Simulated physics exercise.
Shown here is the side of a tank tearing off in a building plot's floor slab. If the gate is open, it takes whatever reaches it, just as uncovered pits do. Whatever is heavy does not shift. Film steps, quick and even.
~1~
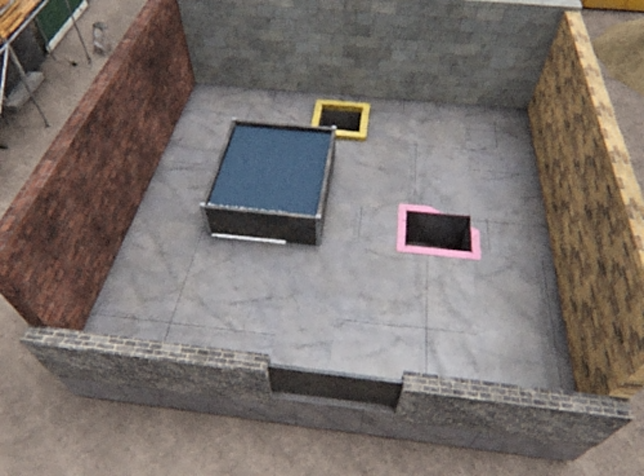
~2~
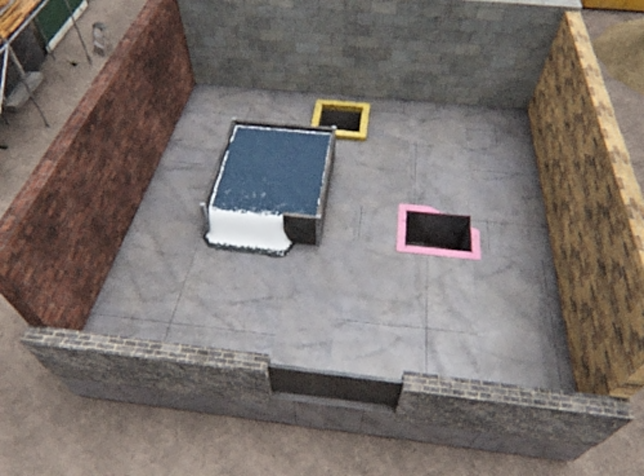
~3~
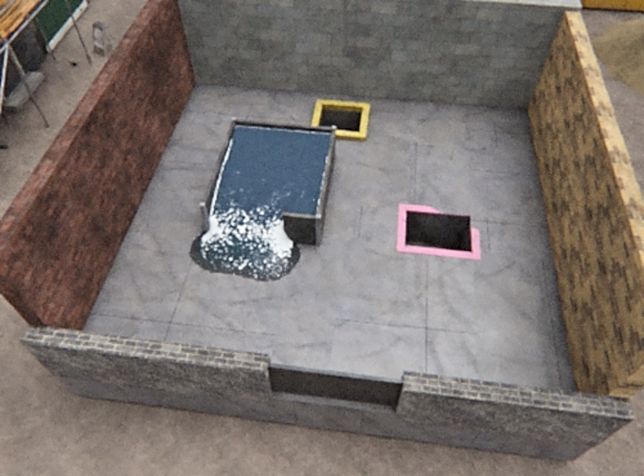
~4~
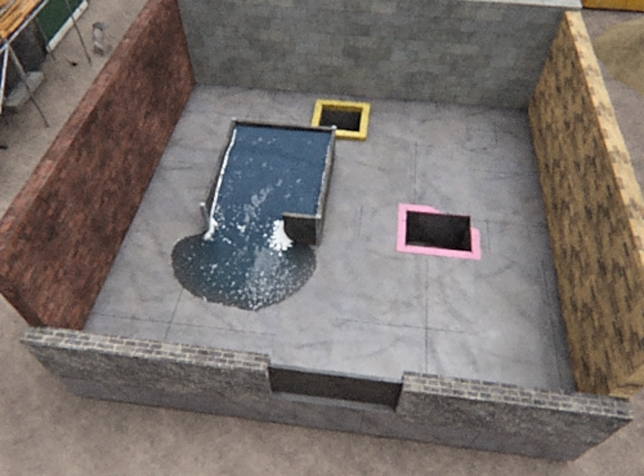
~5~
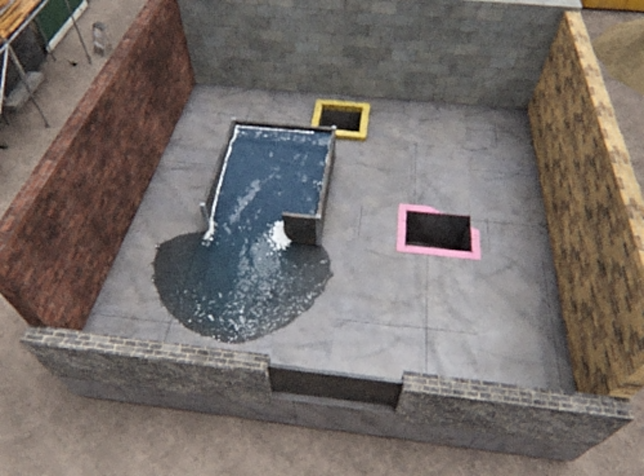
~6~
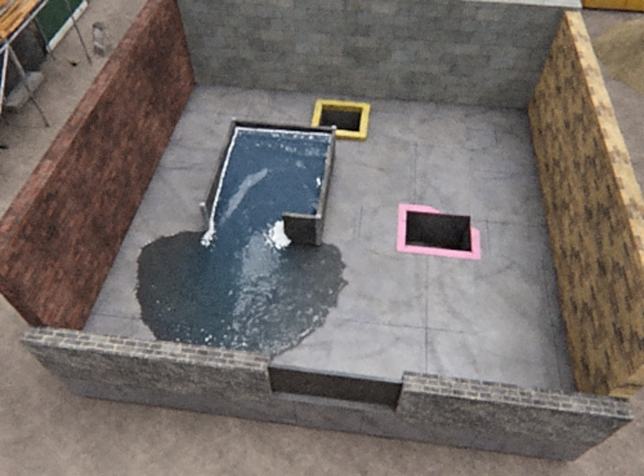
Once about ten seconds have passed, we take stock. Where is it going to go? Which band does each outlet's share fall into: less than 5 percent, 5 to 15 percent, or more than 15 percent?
Shares: The gate, less than 5 percent; the pink pit, 5 to 15 percent; the yellow pit, less than 5 percent.
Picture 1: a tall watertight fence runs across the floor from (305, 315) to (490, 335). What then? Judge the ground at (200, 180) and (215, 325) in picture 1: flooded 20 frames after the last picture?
In the listed order, the first spot is swamped and the second is swamped.
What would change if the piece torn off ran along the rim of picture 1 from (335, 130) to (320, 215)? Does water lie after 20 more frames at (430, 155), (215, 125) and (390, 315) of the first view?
Taking them in order, I'd say swamped, not reached and swamped.
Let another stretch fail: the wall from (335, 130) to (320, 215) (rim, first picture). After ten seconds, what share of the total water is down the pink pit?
Share recorded - pink: 40 %.
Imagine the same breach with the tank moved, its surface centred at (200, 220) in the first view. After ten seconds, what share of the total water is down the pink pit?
The pink pit ends up with 12 per cent.
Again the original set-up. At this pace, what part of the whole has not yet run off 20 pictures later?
100 percent or thereabouts.
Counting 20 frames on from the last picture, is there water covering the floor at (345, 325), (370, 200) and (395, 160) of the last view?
Taking them as listed, I'd call them soaked through, high and dry and high and dry.
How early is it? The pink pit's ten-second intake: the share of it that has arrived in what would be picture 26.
Close to 0 percent.
A moment on, water covers 20 % of the floor; the gate 0 %, the pink pit 0 %, the yellow pit 0 %.
Next, water covers 25 % of the floor; the gate 0 %, the pink pit 0 %, the yellow pit 0 %.
Then, water covers 45 % of the floor; the gate 0 %, the pink pit 0 %, the yellow pit 0 %.
Later, water covers 70 % of the floor; the gate 0 %, the pink pit 1 %, the yellow pit 0 %.
In the end, water covers 95 % of the floor; the gate 0 %, the pink pit 7 %, the yellow pit 0 %.
